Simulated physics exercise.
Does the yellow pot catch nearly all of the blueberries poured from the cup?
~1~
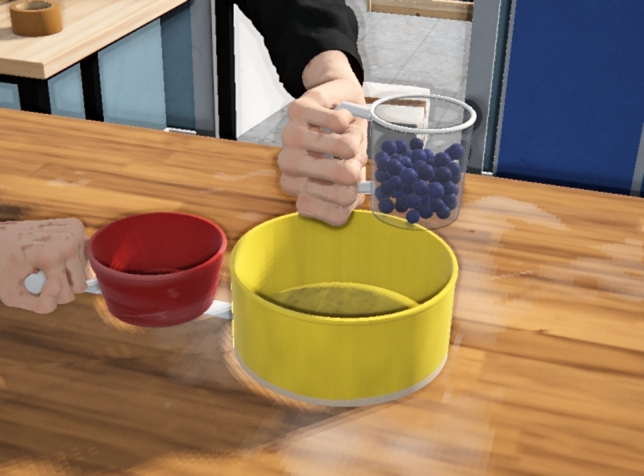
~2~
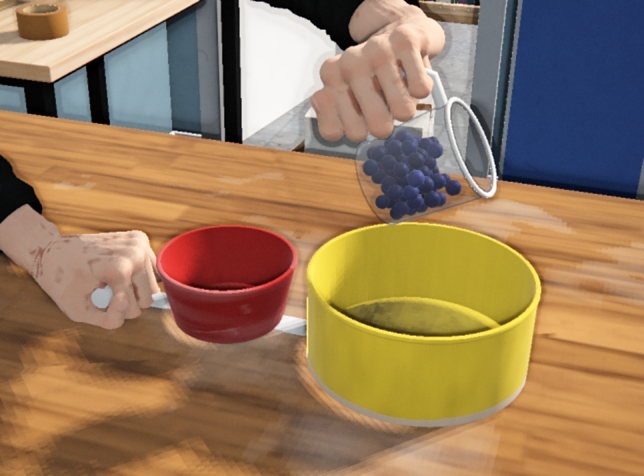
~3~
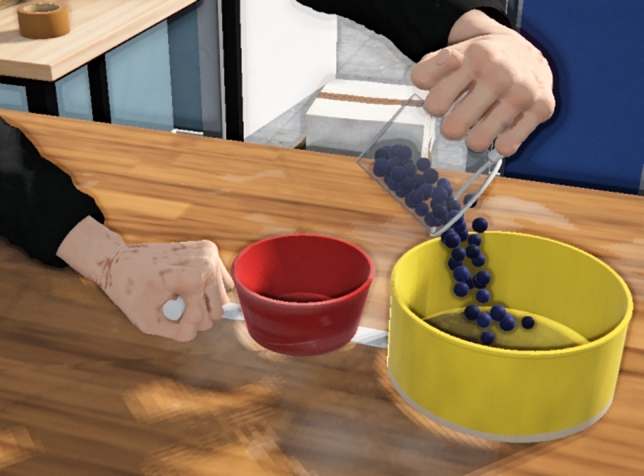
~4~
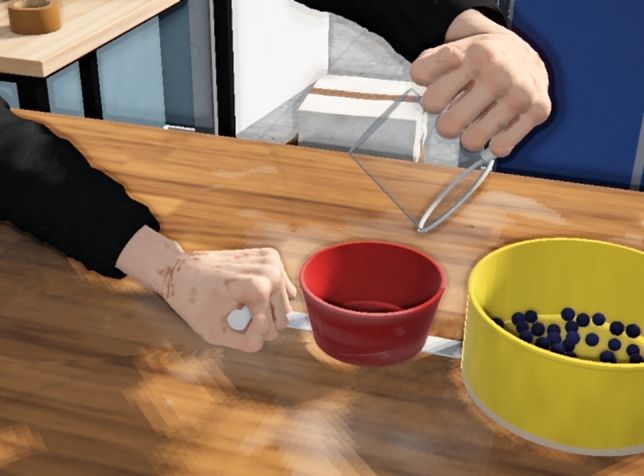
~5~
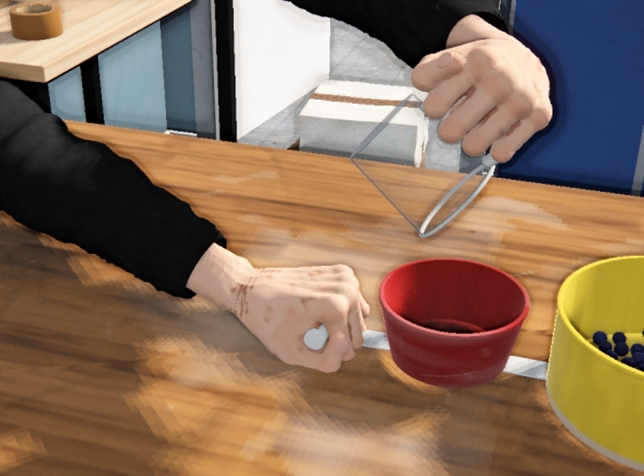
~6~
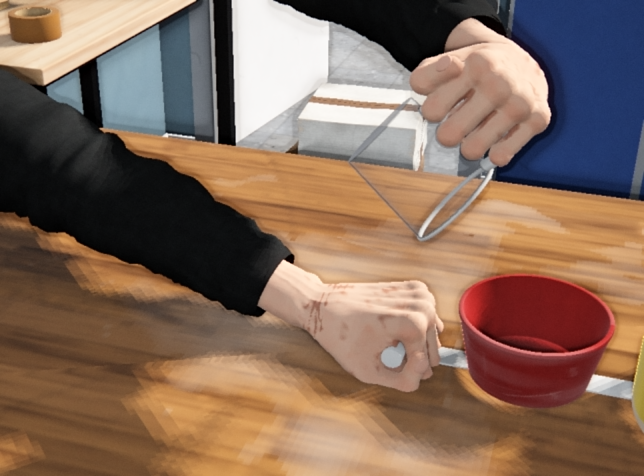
Yes, the blueberries all land in the yellow pot. None end up in the red dish or on the table.
